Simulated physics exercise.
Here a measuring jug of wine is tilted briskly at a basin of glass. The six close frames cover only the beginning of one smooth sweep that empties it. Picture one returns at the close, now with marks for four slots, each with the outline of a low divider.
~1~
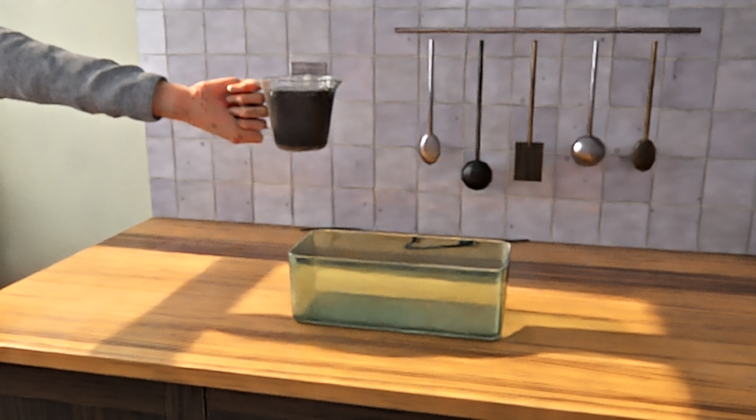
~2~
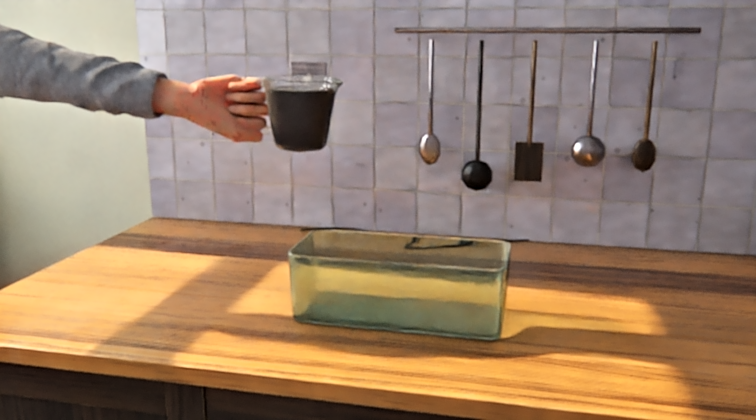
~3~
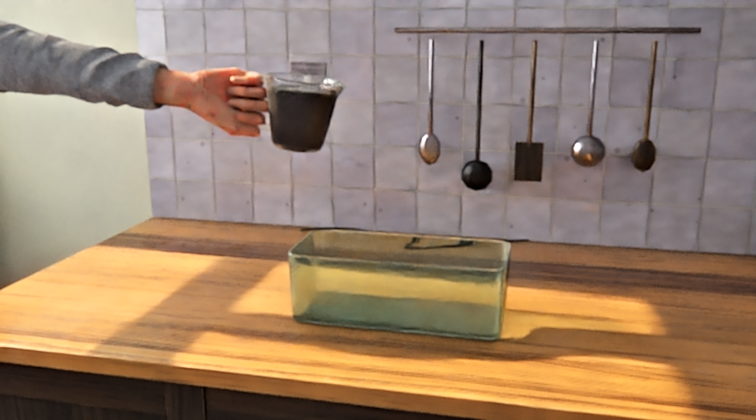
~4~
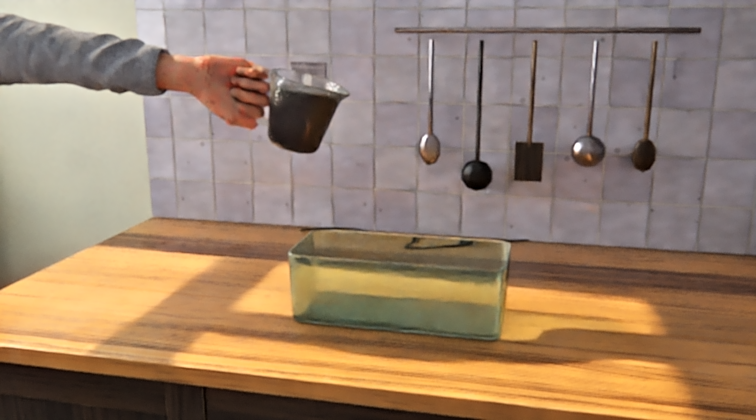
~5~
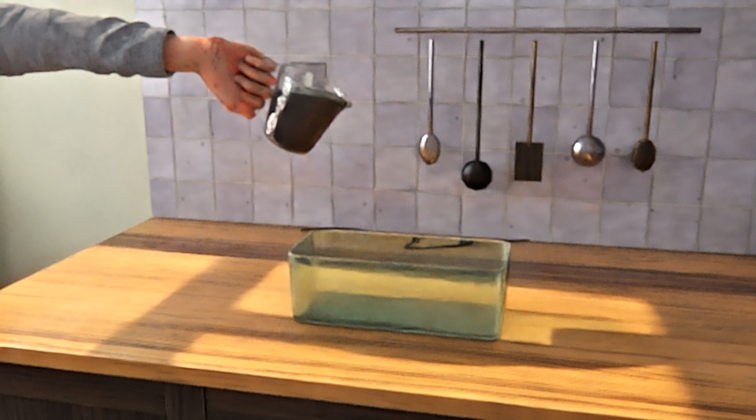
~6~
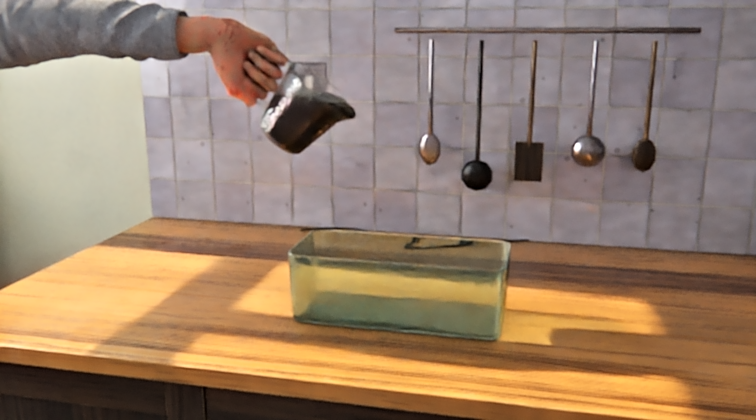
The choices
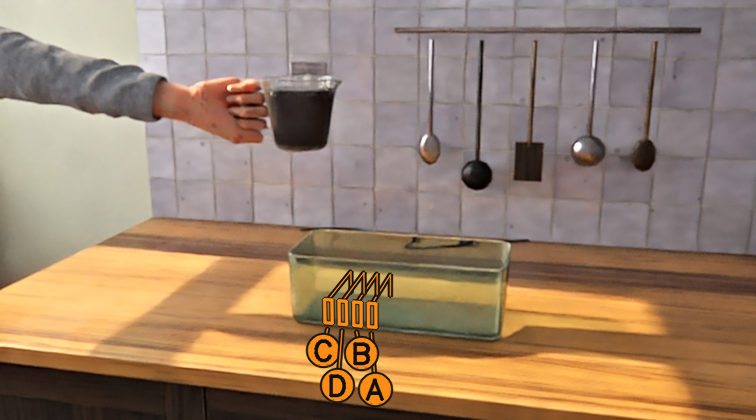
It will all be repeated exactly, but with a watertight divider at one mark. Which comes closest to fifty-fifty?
Take A.
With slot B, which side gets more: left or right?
The right one.
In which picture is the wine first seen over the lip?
Picture 6.
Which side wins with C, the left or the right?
The right side.
On the marked copy, A at (371, 332); B at (356, 331); C at (327, 328); D at (341, 329).
Choosing A, about 47 % ends left of the wall and 43 % right of it; 10 % is lost outside.
Choosing B, about 27 % ends left of the wall and 68 % right of it; 5 % is lost outside.
Choosing C, about 5 % ends left of the wall and 88 % right of it; 7 % is lost outside.
Choosing D, about 7 % ends left of the wall and 88 % right of it; 5 % is lost outside.
